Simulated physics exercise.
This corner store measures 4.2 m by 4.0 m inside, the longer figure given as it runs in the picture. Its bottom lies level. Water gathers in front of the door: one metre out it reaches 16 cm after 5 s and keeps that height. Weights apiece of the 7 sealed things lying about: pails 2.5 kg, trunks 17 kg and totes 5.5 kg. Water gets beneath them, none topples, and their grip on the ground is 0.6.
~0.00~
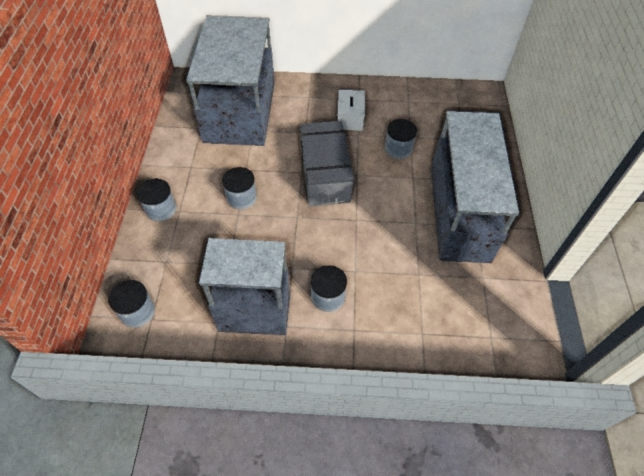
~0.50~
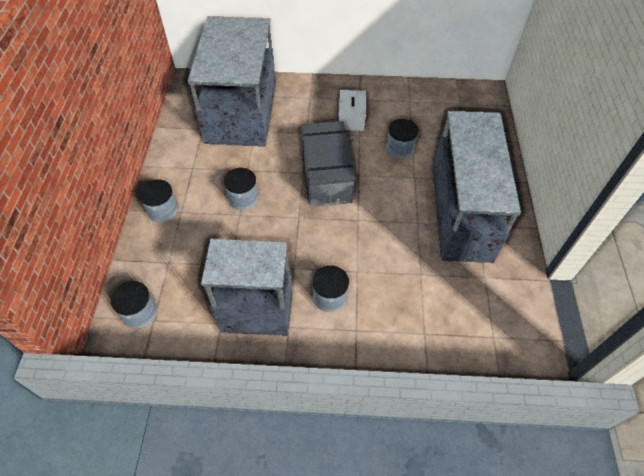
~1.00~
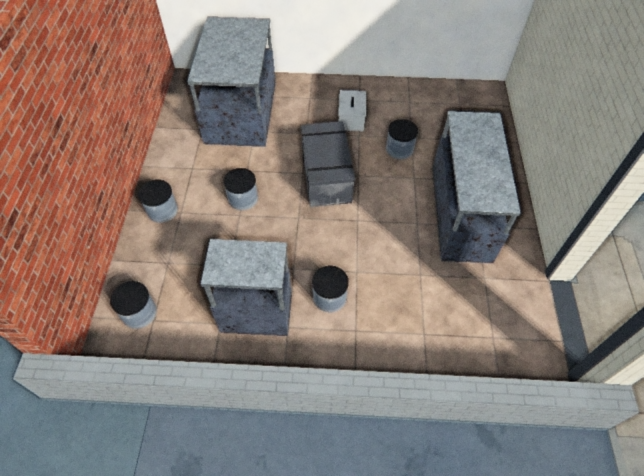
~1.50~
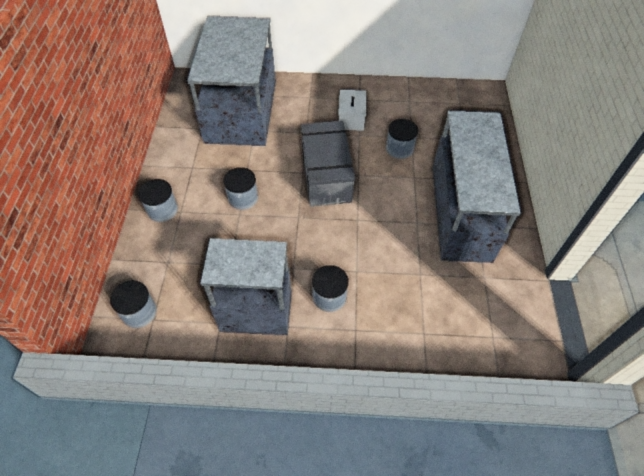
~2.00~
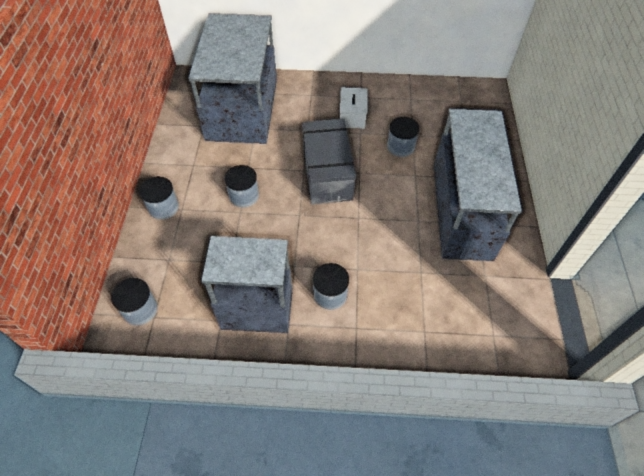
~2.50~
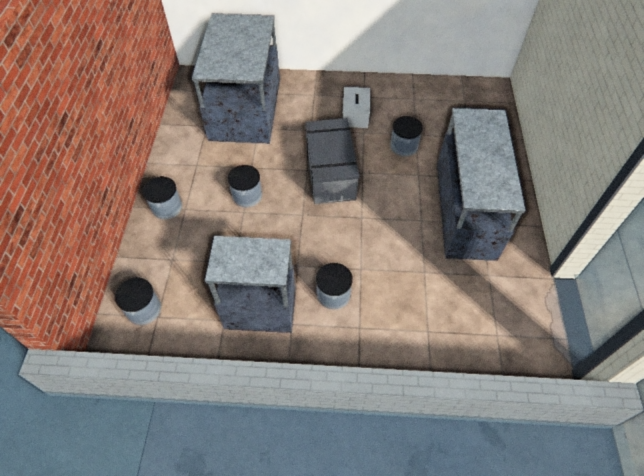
A tiled enclosure held grey boxes and dark-topped tubs that stayed put, while a bluish sheet of water spread across the ground outside the low front wall, then around the right side.
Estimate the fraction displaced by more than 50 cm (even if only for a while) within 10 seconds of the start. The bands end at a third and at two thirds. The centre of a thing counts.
That comes to between one and two thirds.
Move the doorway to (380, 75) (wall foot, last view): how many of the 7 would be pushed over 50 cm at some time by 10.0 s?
In that case 2 of them.
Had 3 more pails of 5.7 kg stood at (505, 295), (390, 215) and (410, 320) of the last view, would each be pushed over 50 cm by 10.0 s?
In that order: Over, short of it, over.
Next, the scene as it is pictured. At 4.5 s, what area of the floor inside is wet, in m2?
Some 3.0 m2.
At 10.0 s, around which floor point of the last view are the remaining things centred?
Near (263, 146).
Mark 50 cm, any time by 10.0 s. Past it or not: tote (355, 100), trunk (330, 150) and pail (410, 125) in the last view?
In turn: Less, less, under.
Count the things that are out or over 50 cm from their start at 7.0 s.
1 of them.
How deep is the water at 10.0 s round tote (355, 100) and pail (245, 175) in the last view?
About 1 and 7 cm.
After 3.5 s 0 of 7 are over 50 cm from their spots; 0 afloat.
After 4.5 s 0 of 7 are over 50 cm from their spots; 0 afloat.
After 7.0 s 1 of 7 are over 50 cm from their spots; 1 afloat.
After 10.0 s 4 of 7 are over 50 cm from their spots, and 4 have been at some point; 4 afloat.
